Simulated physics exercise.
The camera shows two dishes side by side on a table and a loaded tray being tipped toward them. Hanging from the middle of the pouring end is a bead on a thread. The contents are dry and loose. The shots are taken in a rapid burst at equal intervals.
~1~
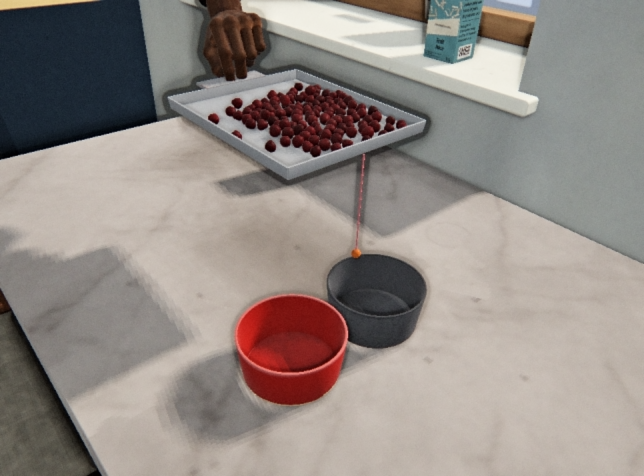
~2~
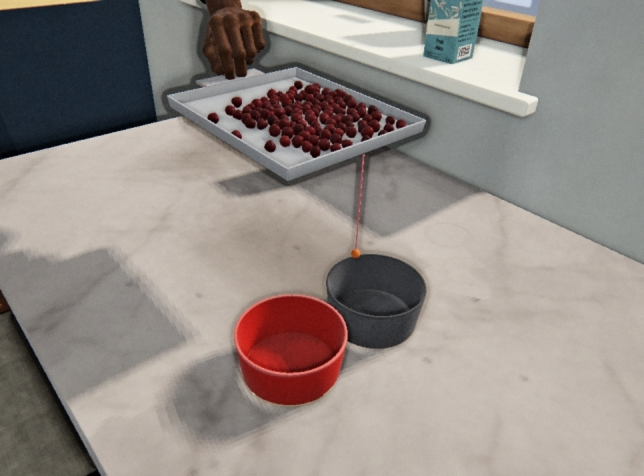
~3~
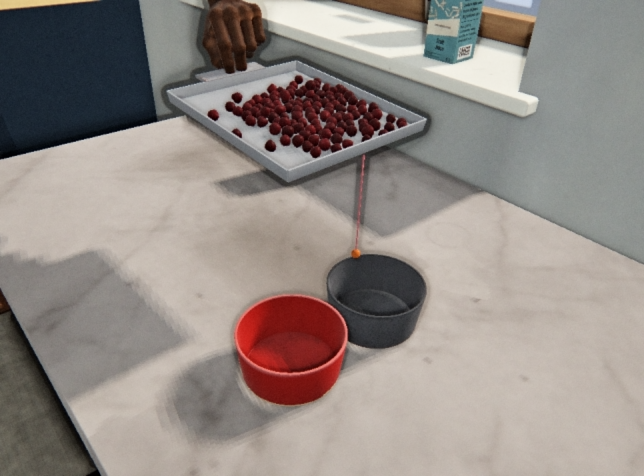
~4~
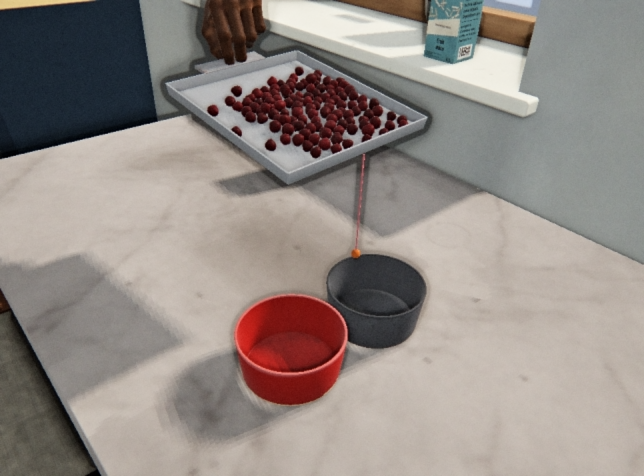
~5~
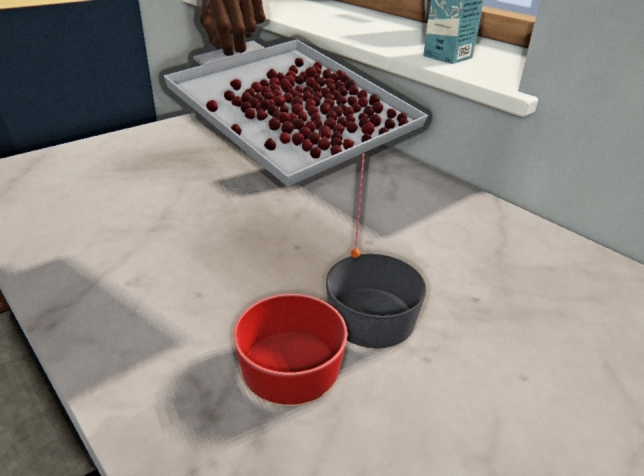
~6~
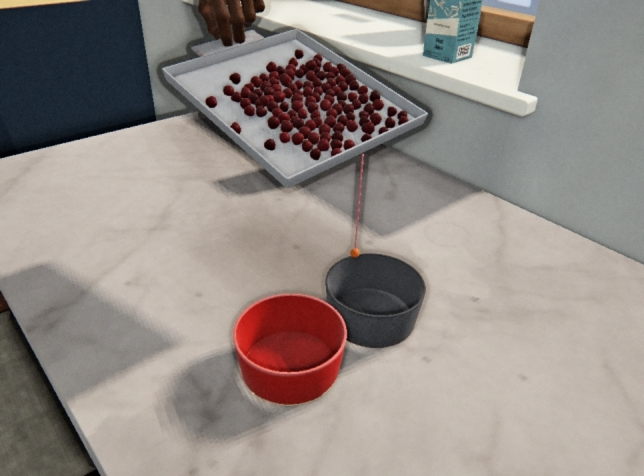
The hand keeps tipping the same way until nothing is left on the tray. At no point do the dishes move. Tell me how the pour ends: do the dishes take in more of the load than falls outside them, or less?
Catch is a majority.
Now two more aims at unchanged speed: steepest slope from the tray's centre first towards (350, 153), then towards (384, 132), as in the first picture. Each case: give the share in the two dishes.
Case one near 60 %; case two near 10 %.
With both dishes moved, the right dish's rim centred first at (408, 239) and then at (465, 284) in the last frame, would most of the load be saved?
At place one the minor share; at place two the minor share.
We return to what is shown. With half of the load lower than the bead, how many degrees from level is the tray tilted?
Near 105 degrees.
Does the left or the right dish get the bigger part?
The one at left ends up fuller.
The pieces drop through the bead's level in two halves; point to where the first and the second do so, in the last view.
The early half goes through (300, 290), the late half through (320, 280).
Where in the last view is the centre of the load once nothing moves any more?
About (299, 343).
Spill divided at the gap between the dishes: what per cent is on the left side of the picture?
Roughly 80 percent.
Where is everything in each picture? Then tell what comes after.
In the first frame, corners of the pouring end at (288, 167) and (423, 120), level; middle of the load at (309, 117), dried cherries; left dish at (327, 379); right dish at (411, 324); bead on its thread at (356, 253).
In the second frame, corners of the pouring end at (288, 167) and (423, 120), level; middle of the load at (309, 116).
In the third frame, corners of the pouring end at (288, 169) and (424, 119), tipped barely, lowest at the left corner; middle of the load at (309, 114).
In the fourth frame, corners of the pouring end at (289, 172) and (425, 117), tipped a little, lowest at the left corner; middle of the load at (309, 110).
In the fifth frame, corners of the pouring end at (288, 174) and (425, 115), tipped a little, lowest at the left corner; middle of the load at (309, 105).
In the sixth frame, corners of the pouring end at (288, 177) and (425, 113), tipped a little, lowest at the left corner; middle of the load at (309, 102); left dish at (326, 379); right dish at (410, 324).
Soon after the last picture, tray tipped steeply; nearly all on the tray; a stray few in the left dish.
A little later, tray tipped right over; nearly all on the tray; a stray few in the left dish; a small part in the air.
Later still, tray tipped past a quarter turn; about half in the left dish; about a quarter in the right dish; about a third outside both.
At rest, tray tipped past a quarter turn; about half in the left dish; about a quarter in the right dish; about a third outside both.
